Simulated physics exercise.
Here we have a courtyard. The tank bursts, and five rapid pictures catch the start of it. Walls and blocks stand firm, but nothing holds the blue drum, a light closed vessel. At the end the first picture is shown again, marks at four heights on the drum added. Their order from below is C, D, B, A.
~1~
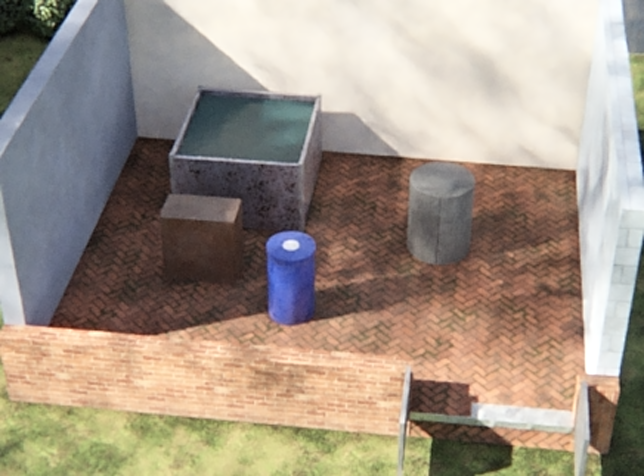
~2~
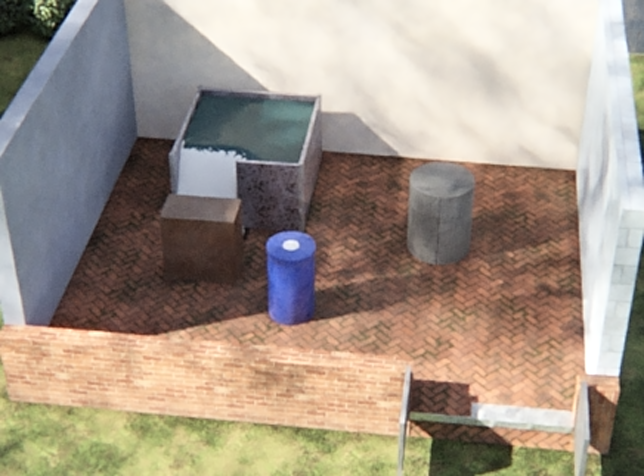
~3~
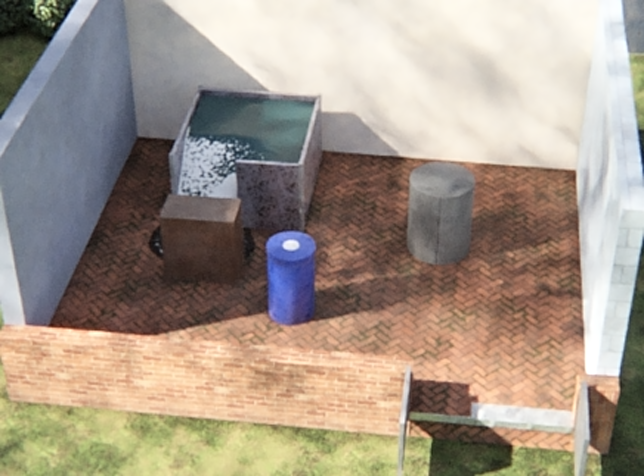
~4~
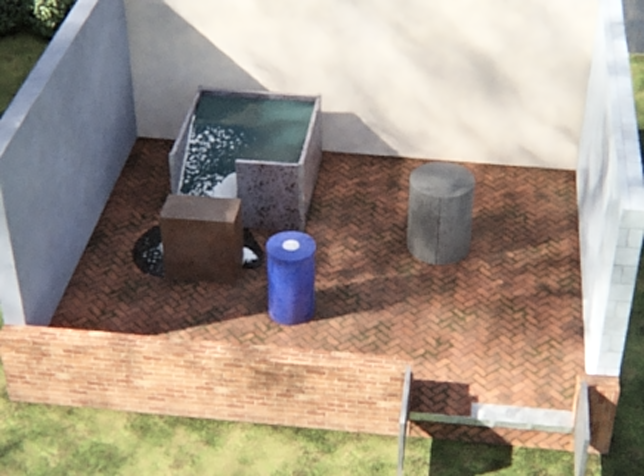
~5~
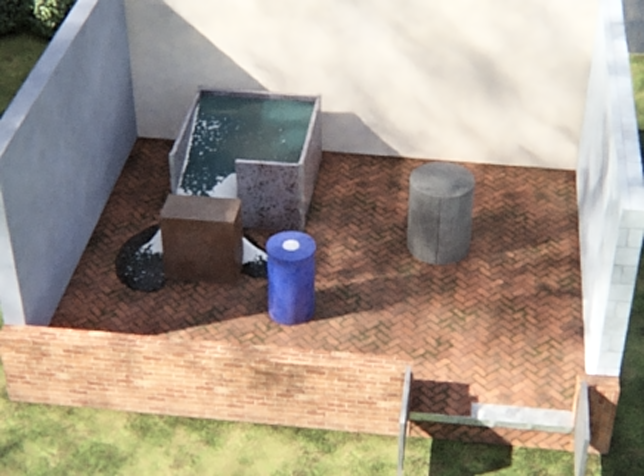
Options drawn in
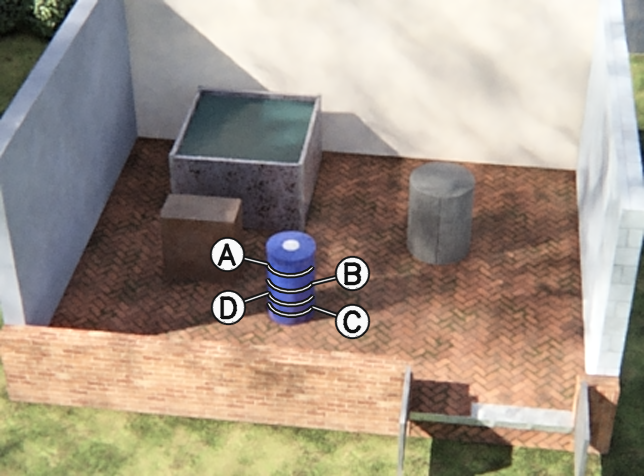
Water pours from the front of a stone tank and spreads around a brown block.
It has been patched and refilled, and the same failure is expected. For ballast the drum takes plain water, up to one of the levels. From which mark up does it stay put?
Go for C.
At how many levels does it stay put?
All of them.
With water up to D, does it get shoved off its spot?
No, not at all.
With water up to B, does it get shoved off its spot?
No, that is safe.
In white, A at (287, 275); B at (287, 291); C at (288, 315); D at (288, 304); from the bottom up C, D, B, A.
For line A, it does not move.
For line B, it does not move.
For line C, it does not move.
For line D, it does not move.
